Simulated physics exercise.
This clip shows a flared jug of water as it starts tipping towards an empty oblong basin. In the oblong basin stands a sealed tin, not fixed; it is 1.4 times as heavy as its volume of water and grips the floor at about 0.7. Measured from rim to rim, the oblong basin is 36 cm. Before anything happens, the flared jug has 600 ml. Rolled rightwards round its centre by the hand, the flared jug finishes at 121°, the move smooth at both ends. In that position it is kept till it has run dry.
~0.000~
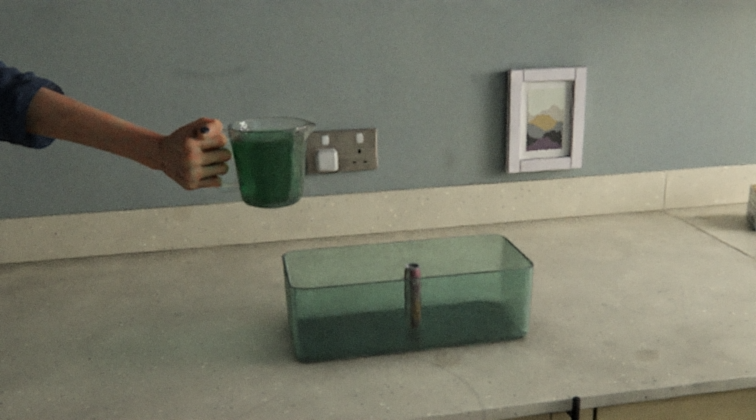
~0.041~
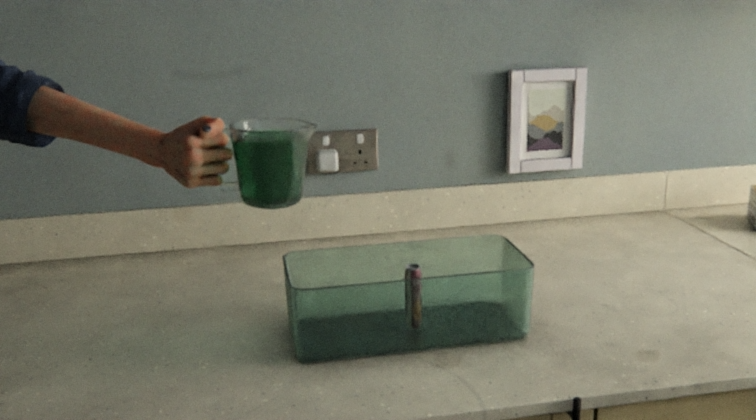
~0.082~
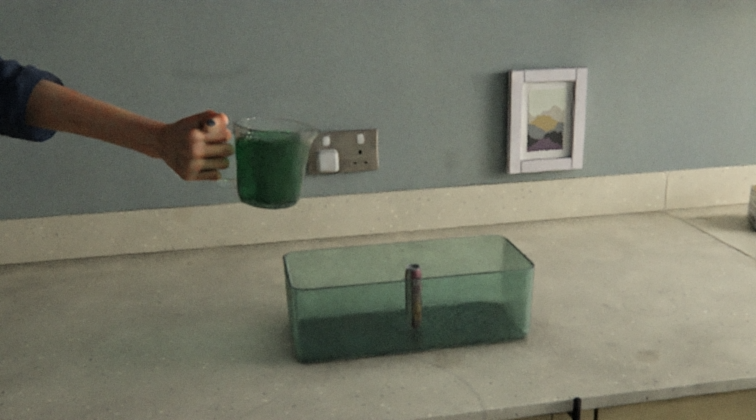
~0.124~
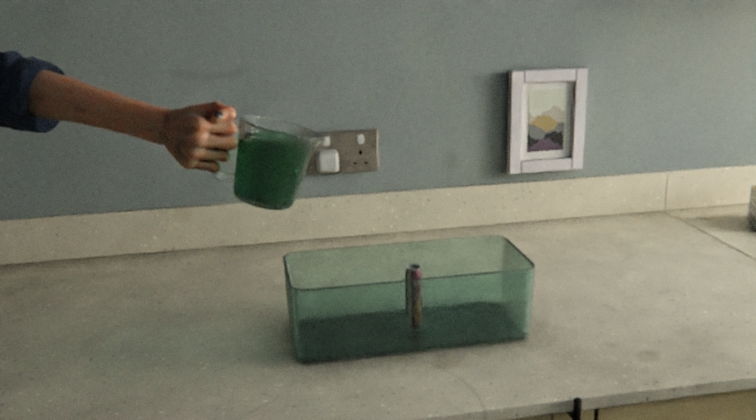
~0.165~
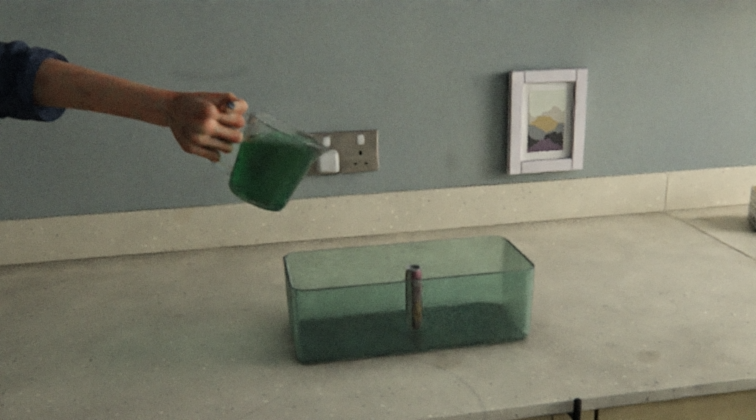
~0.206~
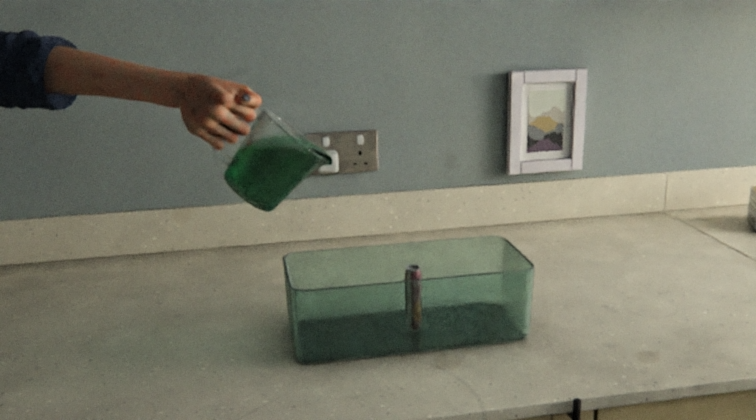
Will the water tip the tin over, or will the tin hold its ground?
It holds its ground.
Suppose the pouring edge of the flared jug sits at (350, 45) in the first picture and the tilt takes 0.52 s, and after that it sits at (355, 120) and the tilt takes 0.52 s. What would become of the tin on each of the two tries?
The tin overturns the first time and overturns the second time.
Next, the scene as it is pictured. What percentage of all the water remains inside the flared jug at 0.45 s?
About 32 percent.
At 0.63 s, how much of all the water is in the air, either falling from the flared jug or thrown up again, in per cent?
It comes to some 8 percent of the total.
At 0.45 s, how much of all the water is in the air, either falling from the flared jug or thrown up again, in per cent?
Near 36 per cent at that time.
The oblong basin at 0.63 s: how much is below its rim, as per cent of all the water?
Near 90 in a hundred.
By 0.45 s the tilt is 116° and 31 per cent is still to pour; the tin stands where it began.
By 0.63 s the tilt is 121° and 1 per cent is still to pour; the tin stands where it began.
By 0.82 s the tilt is 121° and 0 per cent is still to pour; the tin stands where it began.
By 1.02 s the tilt is 121° and 0 per cent is still to pour; the tin stands where it began.
At rest the tin stands where it began.
